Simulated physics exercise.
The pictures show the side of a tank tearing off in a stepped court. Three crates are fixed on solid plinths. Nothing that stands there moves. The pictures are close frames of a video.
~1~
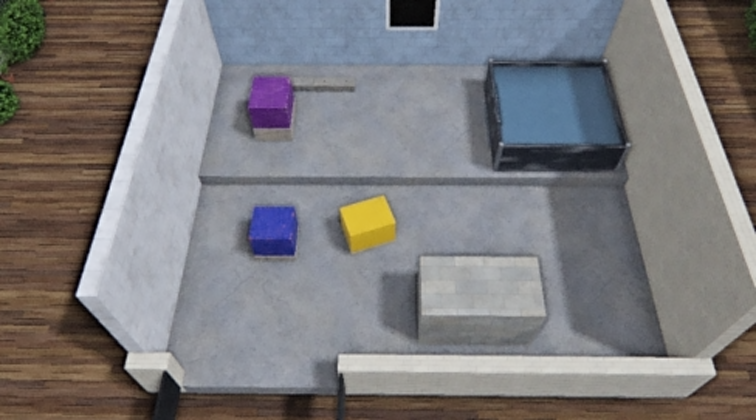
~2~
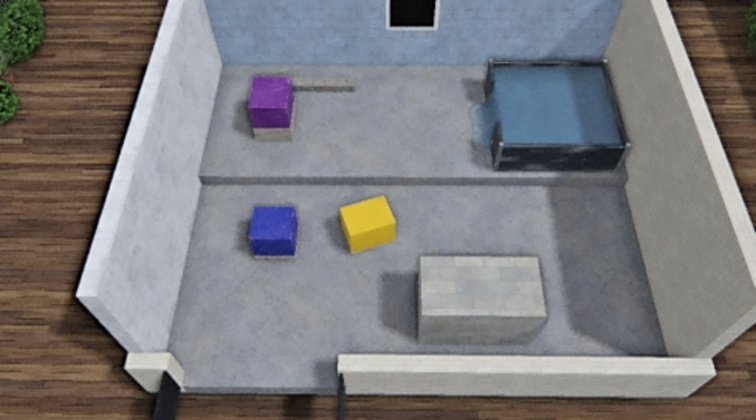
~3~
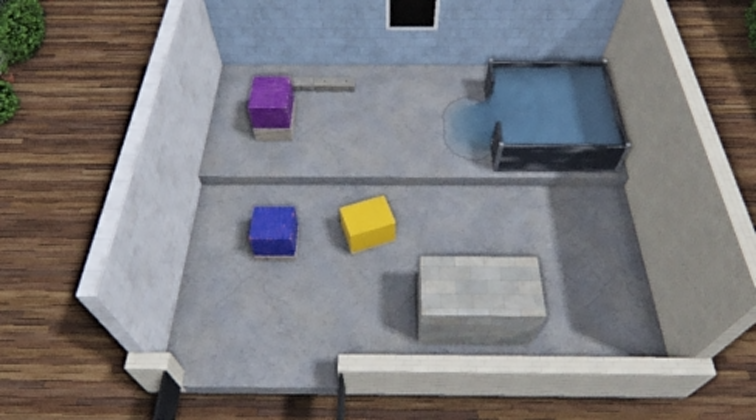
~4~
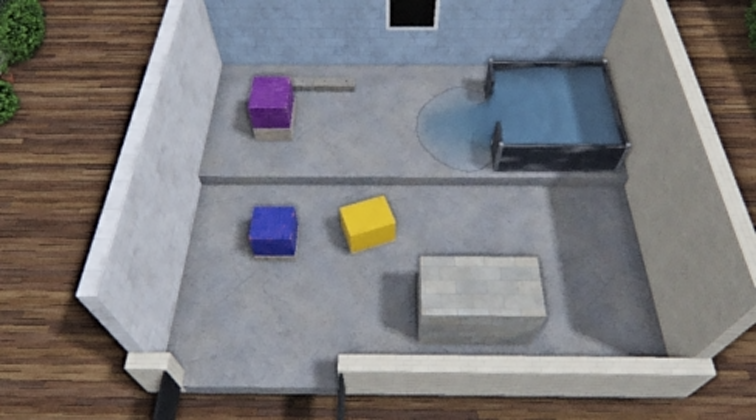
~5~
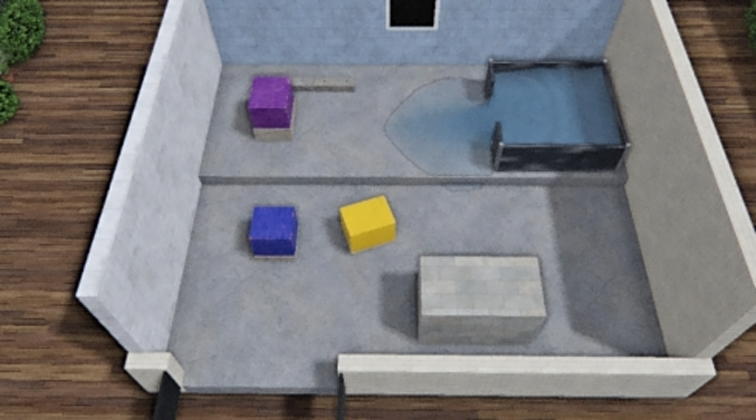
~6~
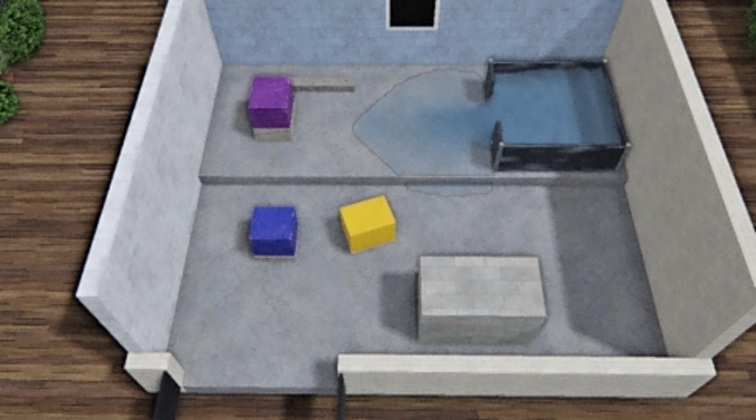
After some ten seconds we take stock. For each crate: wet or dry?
In the end: The yellow crate is wetted; the purple crate escapes dry; the blue crate is wetted.
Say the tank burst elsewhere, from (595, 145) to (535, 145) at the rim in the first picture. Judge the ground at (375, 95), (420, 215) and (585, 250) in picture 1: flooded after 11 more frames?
One after the other: Clear, no water, under water.
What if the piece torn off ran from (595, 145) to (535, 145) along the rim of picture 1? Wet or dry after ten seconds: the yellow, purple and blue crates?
Yellow crate is wetted, purple crate keeps dry, blue crate is spared.
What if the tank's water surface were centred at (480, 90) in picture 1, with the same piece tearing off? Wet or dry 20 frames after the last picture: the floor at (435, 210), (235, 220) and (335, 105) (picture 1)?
As listed: Clear, under water, flooded.
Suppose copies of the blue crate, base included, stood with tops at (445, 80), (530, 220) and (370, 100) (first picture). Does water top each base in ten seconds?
In that order: Takes water, remains dry, ends up wet.
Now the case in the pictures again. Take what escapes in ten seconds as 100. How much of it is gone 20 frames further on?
Near 0 in a hundred.
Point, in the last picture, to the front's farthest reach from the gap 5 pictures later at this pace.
Near (253, 149).
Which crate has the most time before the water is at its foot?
It is the blue-painted one.
A moment on, water covers 30 % of the floor; the yellow crate water round its plinth, the purple crate water round its plinth, the blue crate not reached.
Next, water covers 40 % of the floor; the yellow crate water round its plinth, the purple crate water round its plinth, the blue crate water round its plinth.
Then, water covers 55 % of the floor; the yellow crate water round its plinth, the purple crate water round its plinth, the blue crate water round its plinth.
Later, water covers 65 % of the floor; the yellow crate water round its plinth, the purple crate water round its plinth, the blue crate water round its plinth.
In the end, water covers 75 % of the floor; the yellow crate was topped, the purple crate stayed above the water, the blue crate was topped.
